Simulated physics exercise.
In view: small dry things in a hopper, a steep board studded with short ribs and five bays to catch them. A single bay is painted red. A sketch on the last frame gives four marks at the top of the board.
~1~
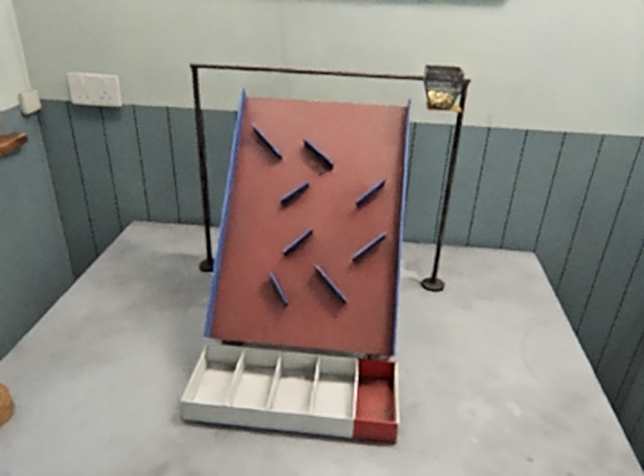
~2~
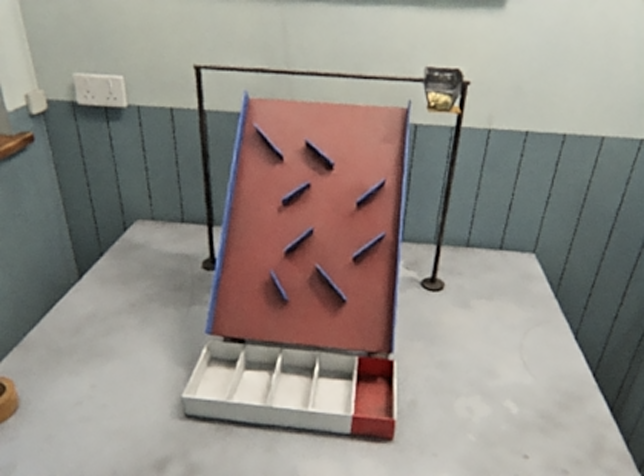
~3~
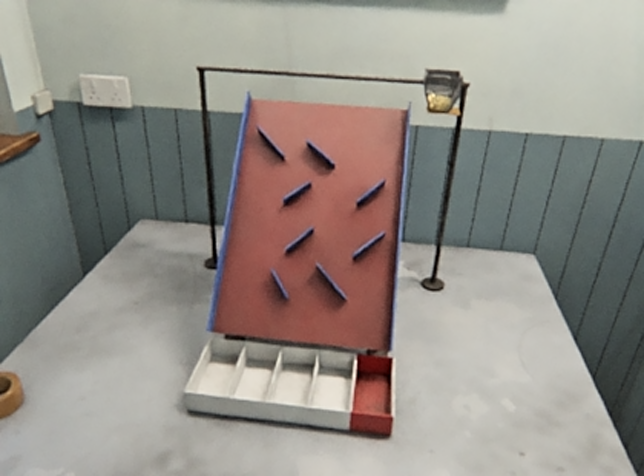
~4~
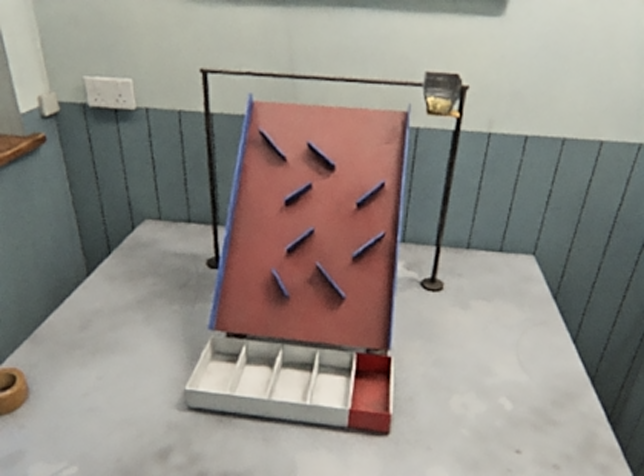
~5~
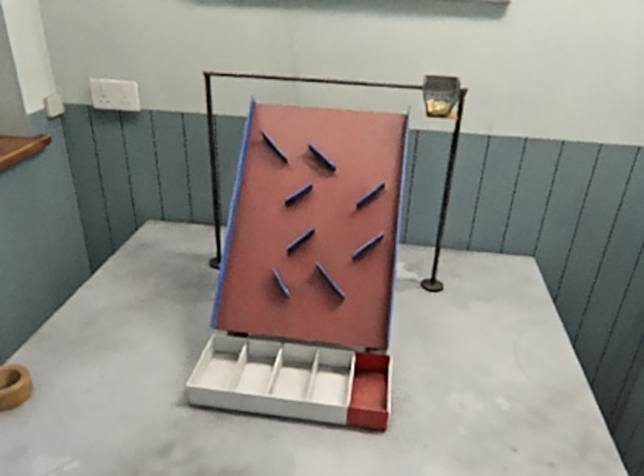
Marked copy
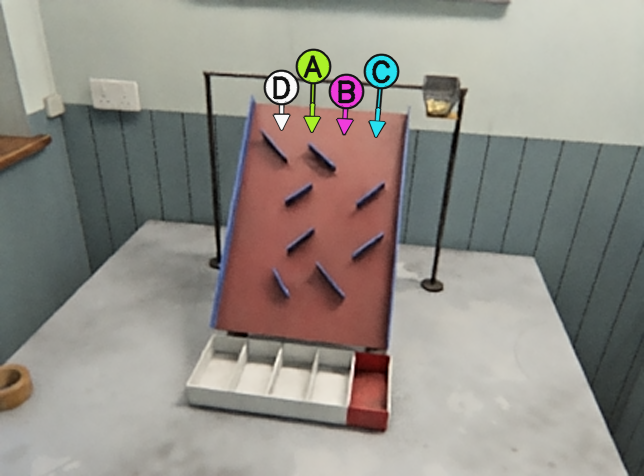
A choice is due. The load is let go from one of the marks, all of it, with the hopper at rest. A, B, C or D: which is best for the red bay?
B beats the others.
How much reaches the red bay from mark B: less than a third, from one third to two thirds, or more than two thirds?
Mark B gives more than two thirds.
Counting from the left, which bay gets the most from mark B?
The fifth.
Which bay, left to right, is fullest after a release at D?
The first.
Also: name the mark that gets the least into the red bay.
Here it is mark D.
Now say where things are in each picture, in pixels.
In the first frame, hopper near (440, 99), soya beans, door shut.
In the second frame, ribs (255, 124) to (282, 154), (305, 139) to (333, 163), (281, 200) to (309, 181).
In the third frame, ribs (357, 202) to (385, 179), (285, 249) to (313, 227), (353, 255) to (385, 232).
In the fourth frame, ribs (272, 268) to (287, 296), (316, 262) to (345, 297).
In the fifth frame, red bay near (367, 417), number 5 of 5 from the left.
On the marked copy, mark A meets the board at (311, 126); mark B meets the board at (344, 128); mark C meets the board at (376, 131); mark D meets the board at (281, 124).
With A, close to a third in the red bay, close to half in other bays, a small share outside the box.
With B, all but a few in the red bay, a small share in other bays.
With C, close to two thirds in the red bay, close to a third in other bays, only a few outside the box.
With D, a small share in the red bay, the bulk in other bays, a small share outside the box.
